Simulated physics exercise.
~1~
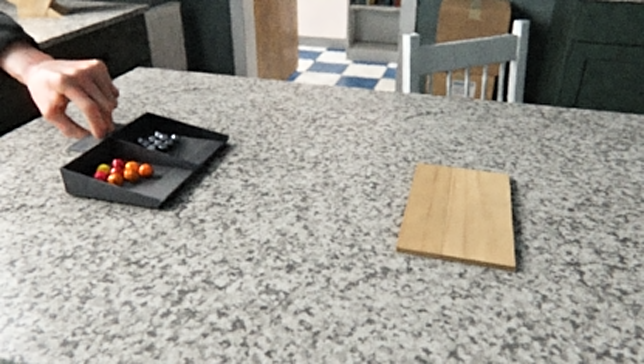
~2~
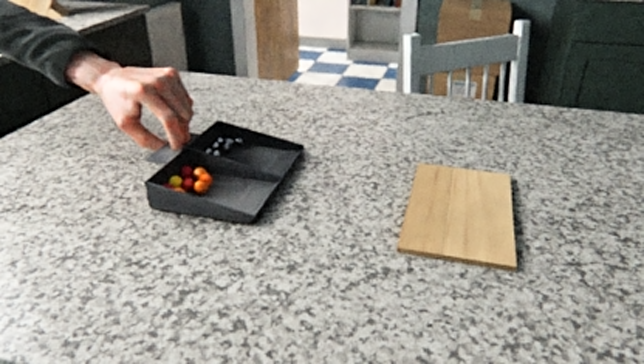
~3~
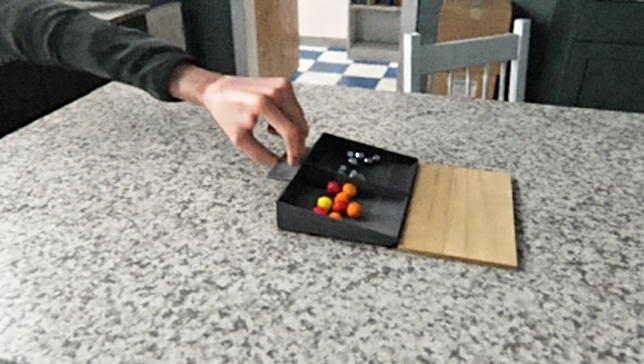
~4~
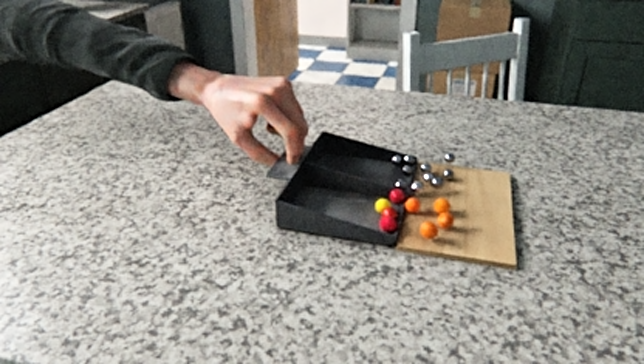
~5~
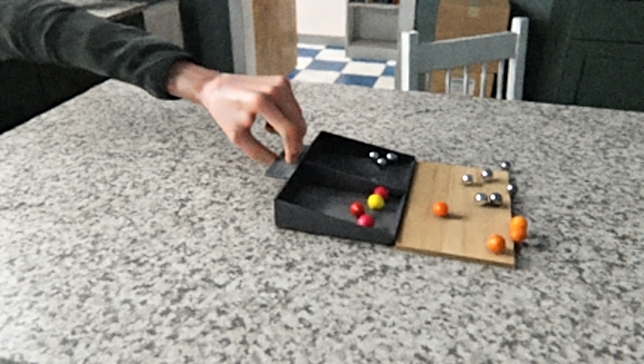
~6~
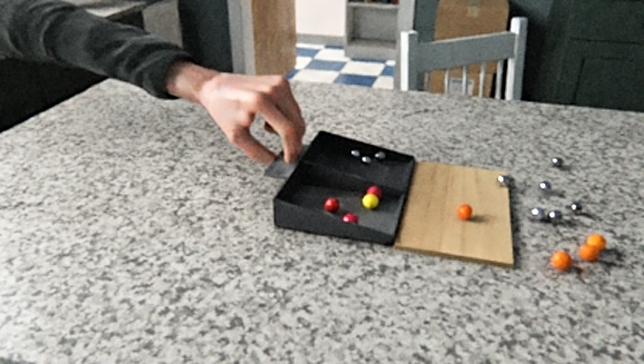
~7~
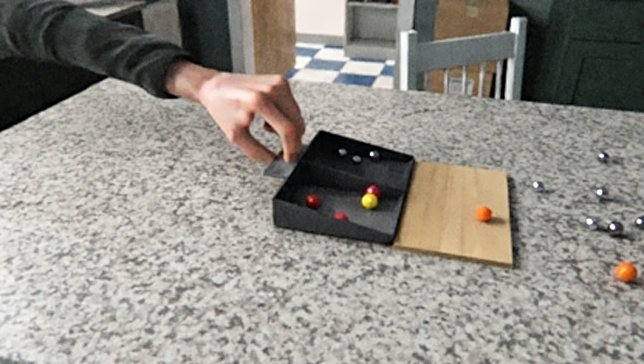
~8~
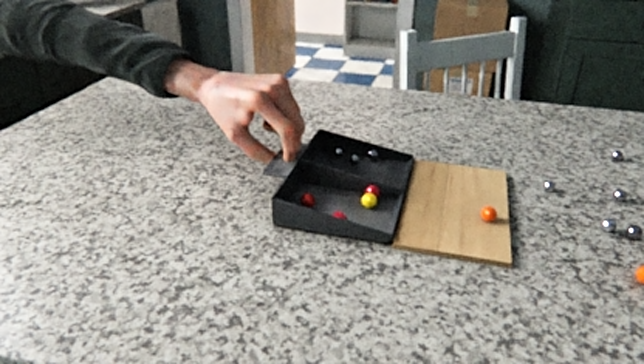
On a speckled counter, a hand slides a divided black tray right into a wooden board, spilling some balls across and beyond it.
